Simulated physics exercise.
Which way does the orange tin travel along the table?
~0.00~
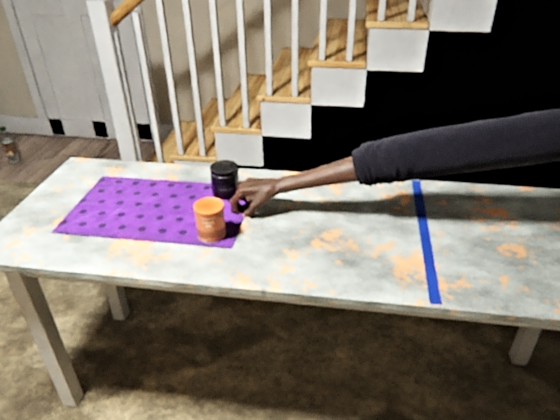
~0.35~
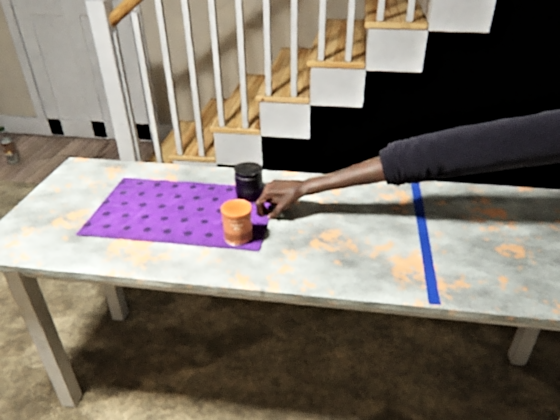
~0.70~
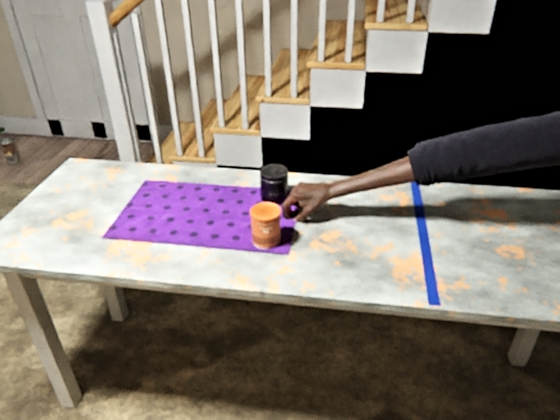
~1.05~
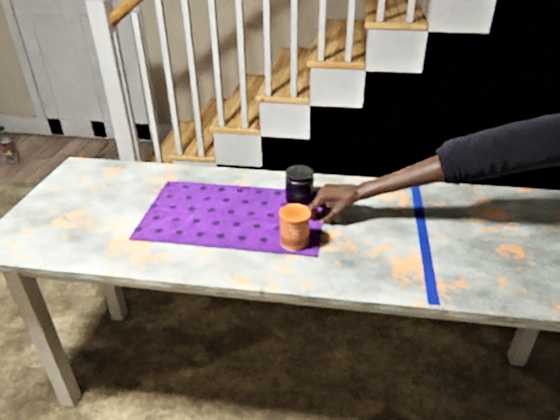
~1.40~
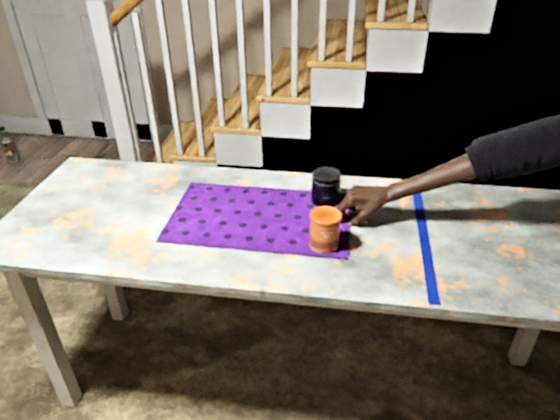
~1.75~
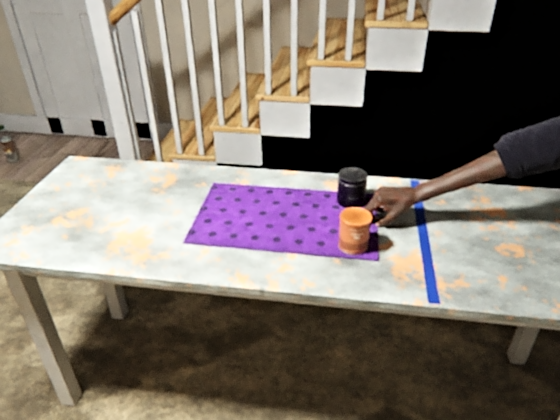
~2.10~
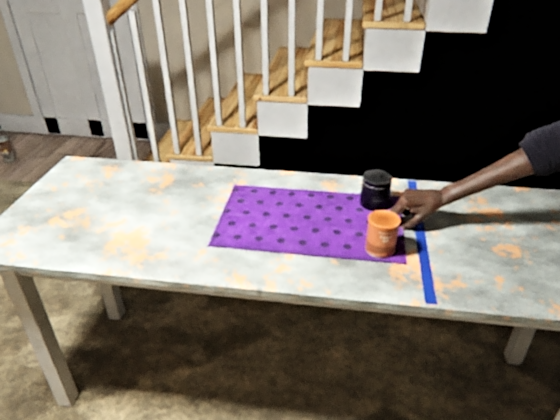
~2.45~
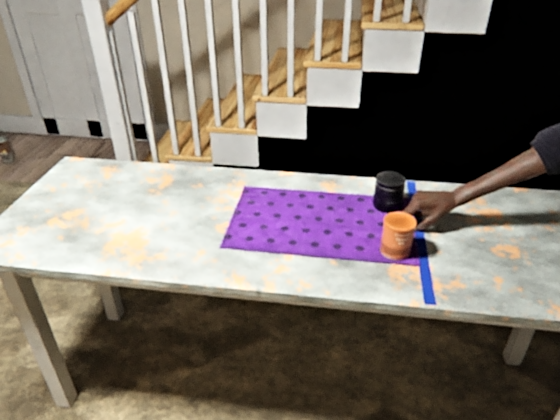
The orange tin moves to the right, riding on the purple cloth as the hand pulls it.
A purple cloth carrying a black jar and orange tin is pulled right to blue tape.
